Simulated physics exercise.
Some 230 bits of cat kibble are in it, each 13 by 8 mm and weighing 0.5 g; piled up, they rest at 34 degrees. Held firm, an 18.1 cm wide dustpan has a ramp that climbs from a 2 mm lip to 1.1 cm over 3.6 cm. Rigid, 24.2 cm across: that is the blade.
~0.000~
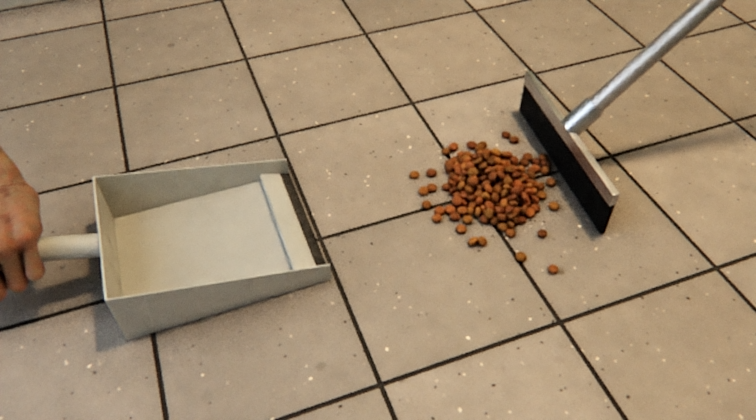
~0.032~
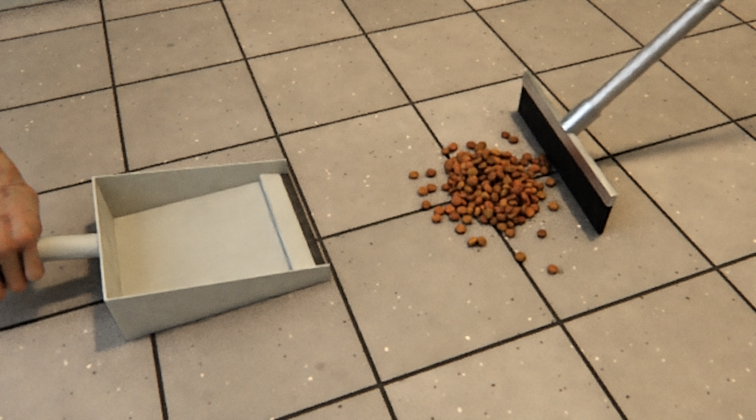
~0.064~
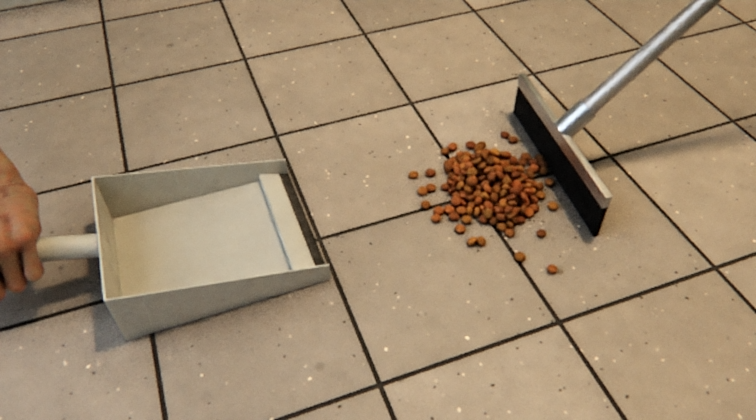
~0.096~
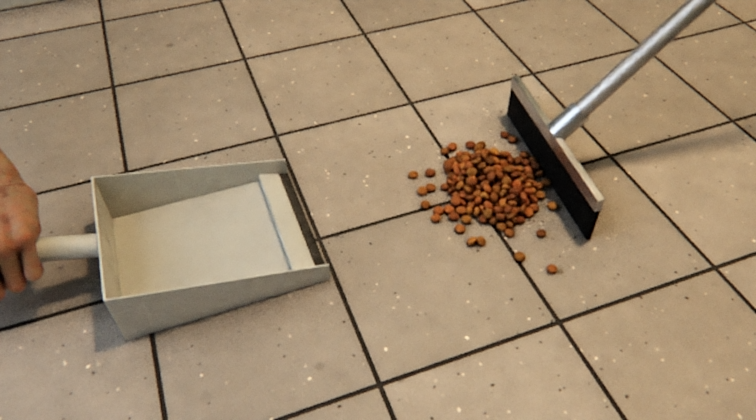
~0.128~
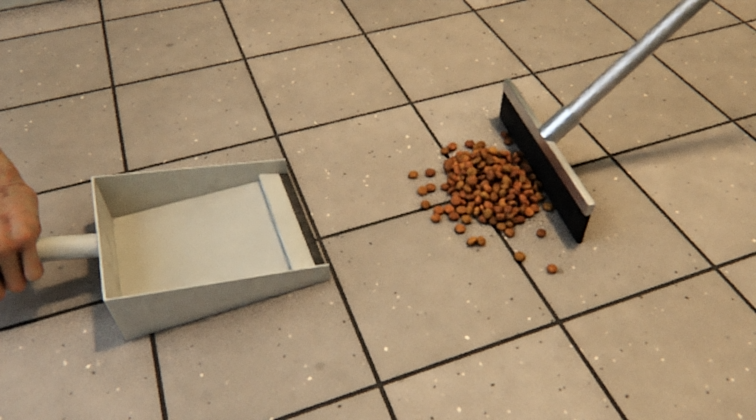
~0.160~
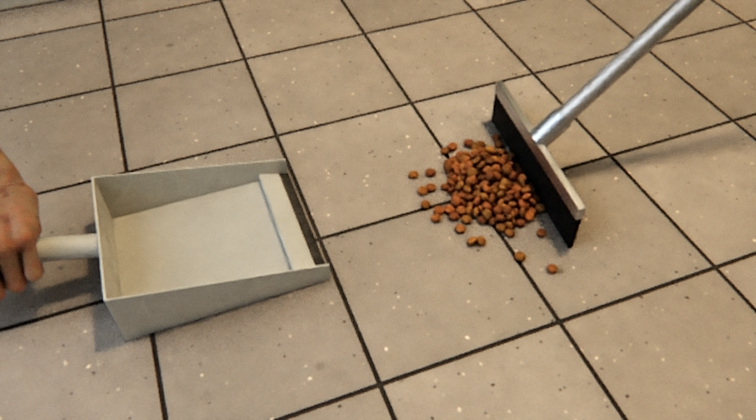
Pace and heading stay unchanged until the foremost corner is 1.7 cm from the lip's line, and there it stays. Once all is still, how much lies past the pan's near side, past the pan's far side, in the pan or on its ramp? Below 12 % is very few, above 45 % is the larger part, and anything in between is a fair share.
Past the pan's near side: A fair share, past the pan's far side: Very few, in the pan or on its ramp: A fair share.
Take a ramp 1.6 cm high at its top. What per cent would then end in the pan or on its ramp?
I'd expect close to 25 per cent.
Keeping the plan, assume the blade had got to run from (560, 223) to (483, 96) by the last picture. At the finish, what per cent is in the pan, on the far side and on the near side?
Final per cent - pan 30, far 5, near 25.
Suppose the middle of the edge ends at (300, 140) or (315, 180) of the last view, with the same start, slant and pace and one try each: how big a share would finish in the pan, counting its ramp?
Some 15 and 35 per cent.
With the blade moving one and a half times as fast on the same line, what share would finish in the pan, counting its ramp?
Some 30 %.
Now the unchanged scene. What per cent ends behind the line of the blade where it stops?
Near 5 percent, give or take.
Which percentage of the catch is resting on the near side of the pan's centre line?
Something like 80 in a hundred.
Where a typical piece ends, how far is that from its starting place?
Around 24 centimetres.
Then, at 0.46 s, middle of the blade 16 cm from the lip; 0 % over the lip, far side 0 %, near side 15 %.
After 0.66 s, middle of the blade 8 cm from the lip; 0 % over the lip, far side 0 %, near side 20 %.
After 0.97 s, middle of the blade 3 cm from the lip; 30 % over the lip, far side 0 %, near side 20 %.
By 1.4 s all is still; near side 20 %, far side 0 %, pan 30 %, in front of the lip or behind the blade 50 %.
